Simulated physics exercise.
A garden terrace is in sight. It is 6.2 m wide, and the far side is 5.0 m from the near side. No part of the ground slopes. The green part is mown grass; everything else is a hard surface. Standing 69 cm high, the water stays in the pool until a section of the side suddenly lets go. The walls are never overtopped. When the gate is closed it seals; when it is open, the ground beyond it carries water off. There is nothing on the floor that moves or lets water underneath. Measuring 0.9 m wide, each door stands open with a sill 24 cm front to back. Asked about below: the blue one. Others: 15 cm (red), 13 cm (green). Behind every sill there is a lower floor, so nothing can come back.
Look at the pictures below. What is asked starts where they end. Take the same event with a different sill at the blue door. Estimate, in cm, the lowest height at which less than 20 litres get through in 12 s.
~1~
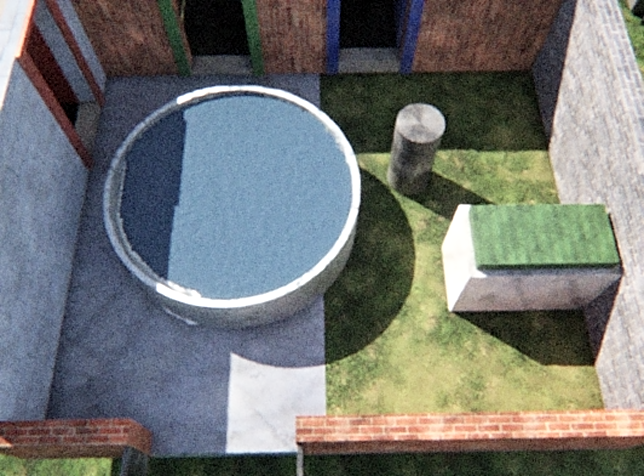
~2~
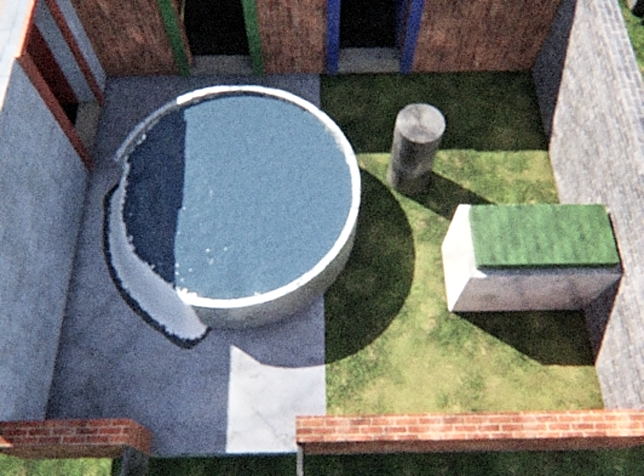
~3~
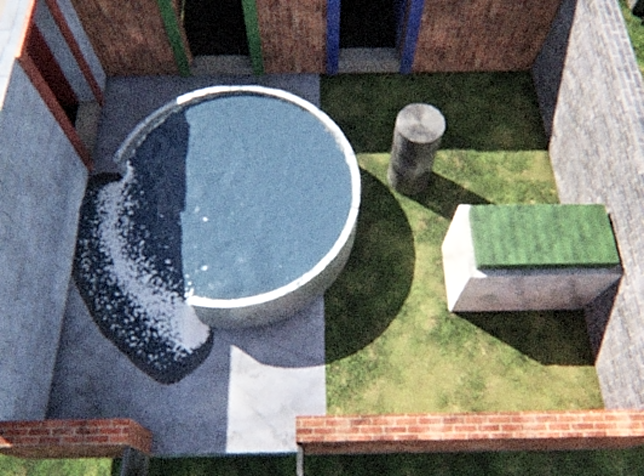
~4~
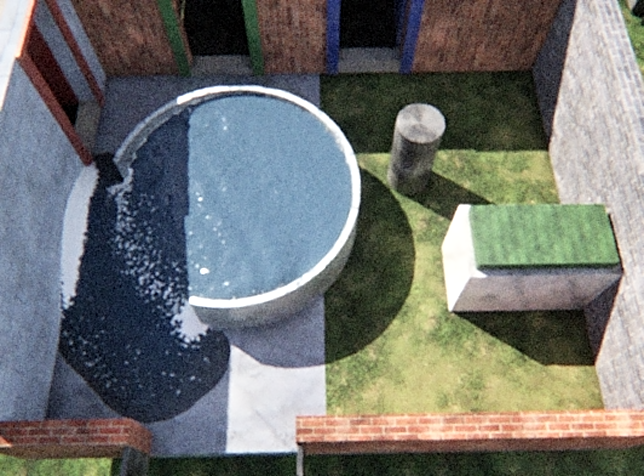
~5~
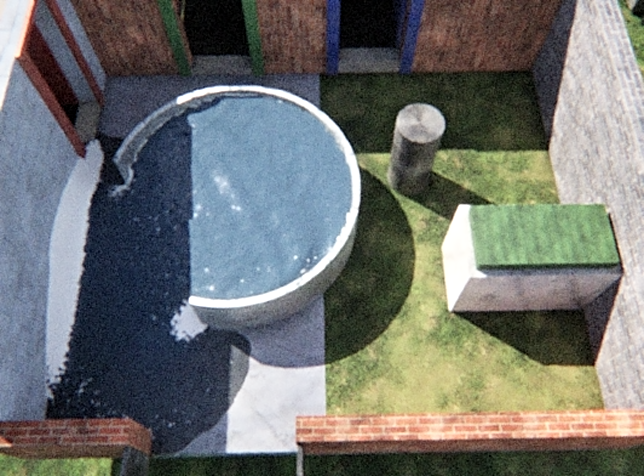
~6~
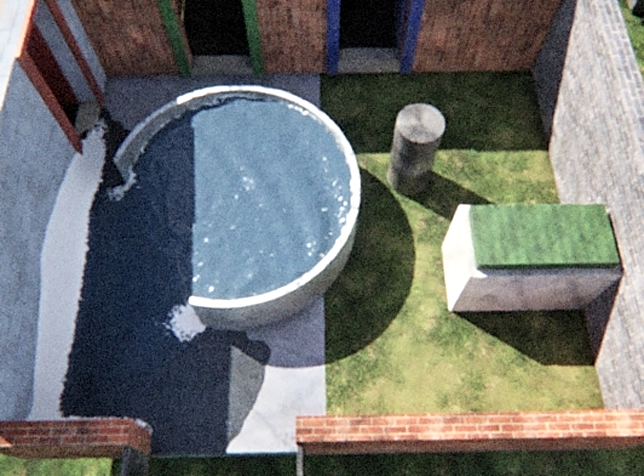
I would say 7.5 cm.
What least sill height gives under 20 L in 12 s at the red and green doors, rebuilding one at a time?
Some 10.0 cm for red, some 10.0 cm for green.
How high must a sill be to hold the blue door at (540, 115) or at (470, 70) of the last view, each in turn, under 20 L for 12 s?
First place around 10.0 cm, second around 9.5 cm.
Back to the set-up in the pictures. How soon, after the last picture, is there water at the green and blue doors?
Green: 0.8 s; blue: 2.0 s.
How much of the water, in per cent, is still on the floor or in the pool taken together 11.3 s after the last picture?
Close to 72 in a hundred.
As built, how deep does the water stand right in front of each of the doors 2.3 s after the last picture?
The red door has 12 cm, the green door 14 cm and the blue door 4 cm.
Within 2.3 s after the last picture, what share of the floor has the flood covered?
Wet share: Around 60 %.
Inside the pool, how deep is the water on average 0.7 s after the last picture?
Close to 44 cm deep on average.
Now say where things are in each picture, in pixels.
The pool at (233, 189) is whole and still, 69 cm deep; the blue door at (374, 20) is dry, in the first frame.
Water pours out at (133, 262) and has run 0.3 m, to (184, 339); about 8 cm deep outside, 69 cm at the back, in the second frame.
The gap is at (133, 263), the front 0.8 m out at (165, 376); the back of the pool holds 69 cm, in the third frame.
The front is at (119, 403), 1.2 m from the gap at (134, 264); 3.1 m2 of floor is wet, 69 cm left at the back, in the fourth frame.
Water pours out at (135, 265) and has run 1.7 m, to a hidden place; about 10 cm deep outside, 69 cm at the back, in the fifth frame.
The front is at a hidden place, 1.9 m from the gap at (135, 265); 4.5 m2 of floor is wet, 68 cm left at the back; the blue door at (374, 20), 4.3 m from the gap, is still 3.6 m from the nearest water, in the sixth frame.
Then, 0.7 s after the last picture water covers 25 % of the floor, deepest (72 cm) near (47, 415); it has not reached the blue door.
Then, 2.3 s after the last picture water covers 60 % of the floor, deepest (42 cm) near (44, 432); 4 cm at the blue door, 0 litres in over its 24 cm sill.
Then, 11.3 s after the last picture water covers 95 % of the floor, deepest (16 cm) near (426, 162); 13 cm at the blue door, 0 litres in over its 24 cm sill.
At the blue door as built, the water peaked near 14 cm, 10.5 s after the last picture.
Run again over the same 12 s with other heights there, 27 litres in over 7 cm, 12 litres over 8.5 cm. The limit of 20 litres is kept from about 7.5 cm up.
